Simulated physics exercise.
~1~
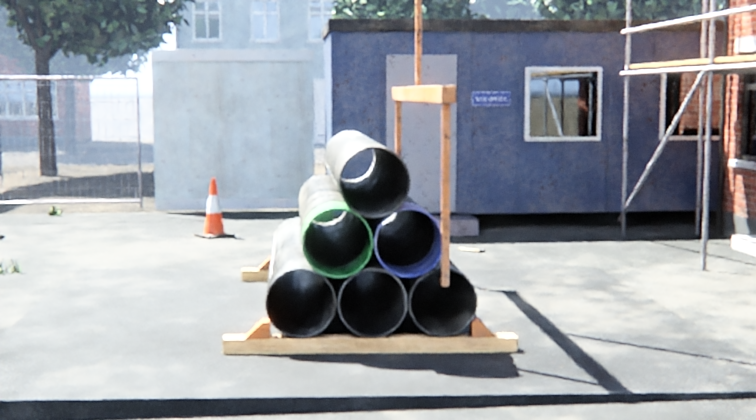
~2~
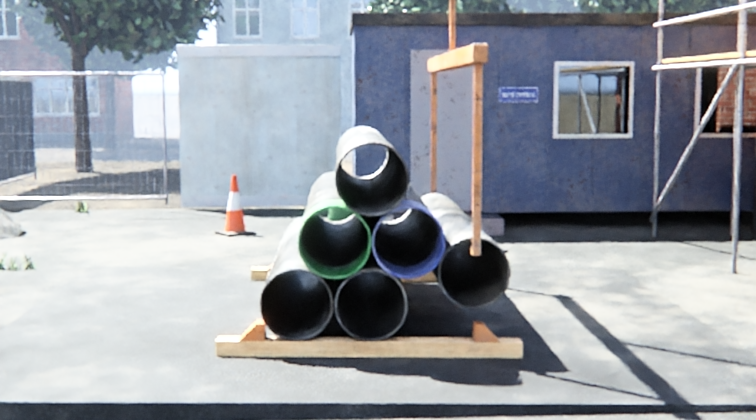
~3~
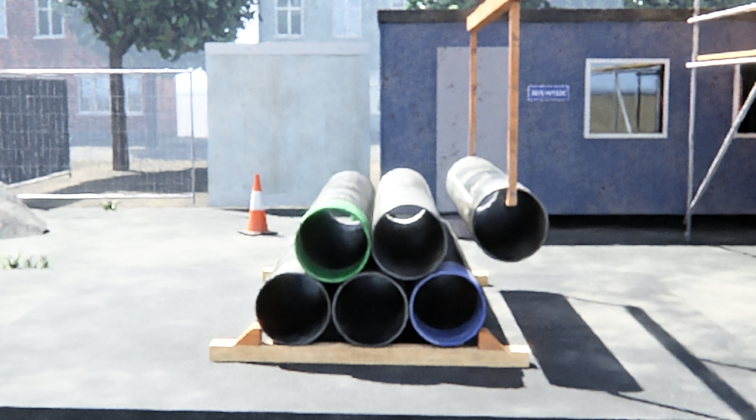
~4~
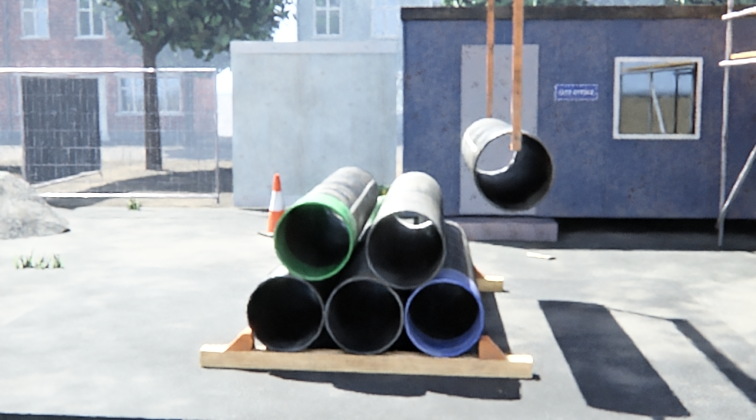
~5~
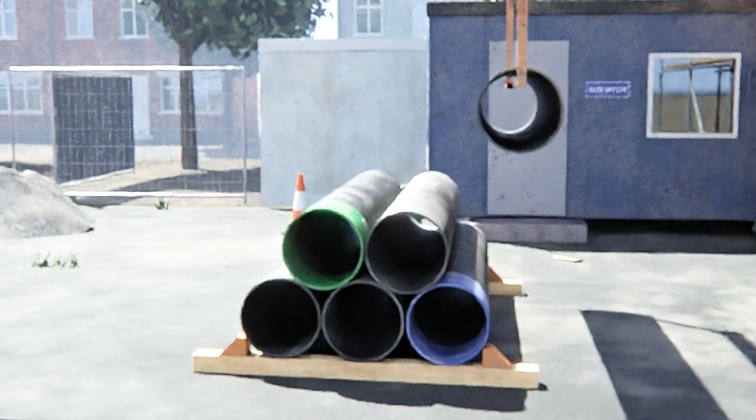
Storage yard with six stacked pipes, the bottom right one being hoisted away, blue dropping into its place, green staying up.
